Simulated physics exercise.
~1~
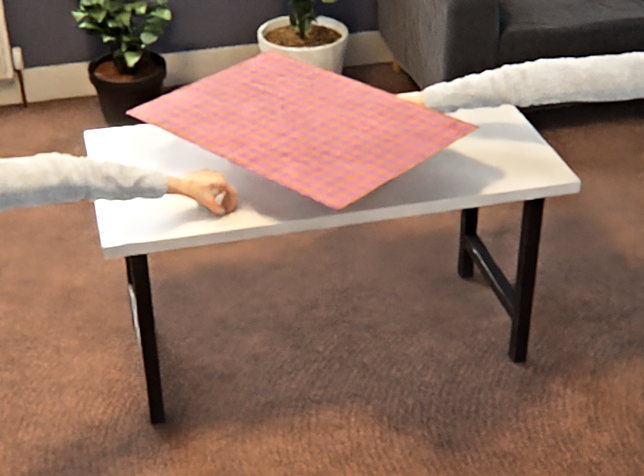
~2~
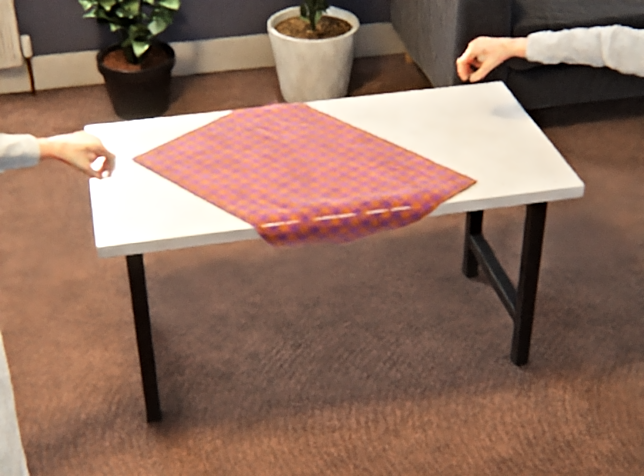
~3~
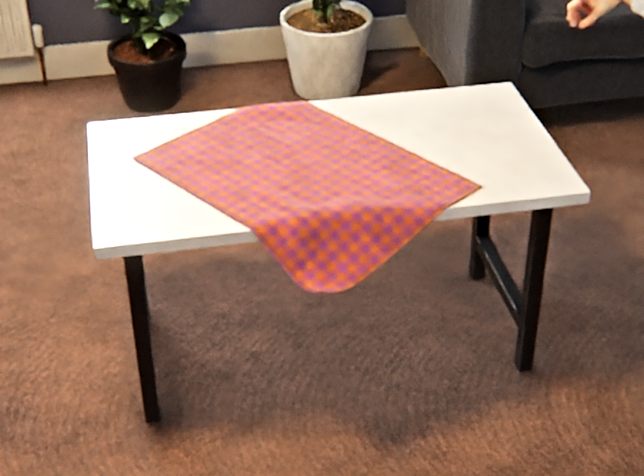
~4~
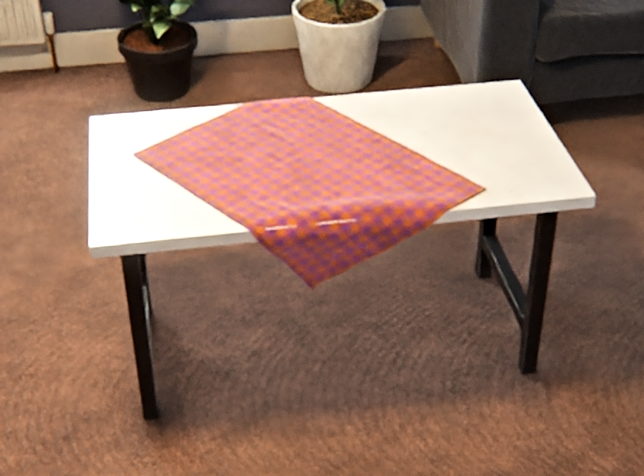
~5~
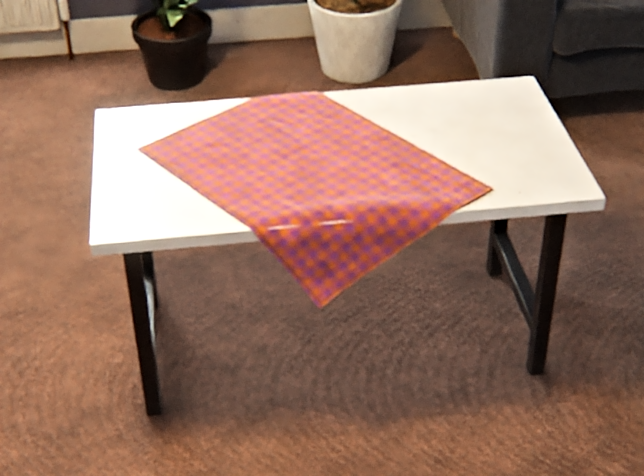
Two hands let go of a pink and orange checked scarf above a white table, and it dropped flat onto the top as they drew away. Its front corner flopped over the near edge and swayed a little, but the scarf stayed on.
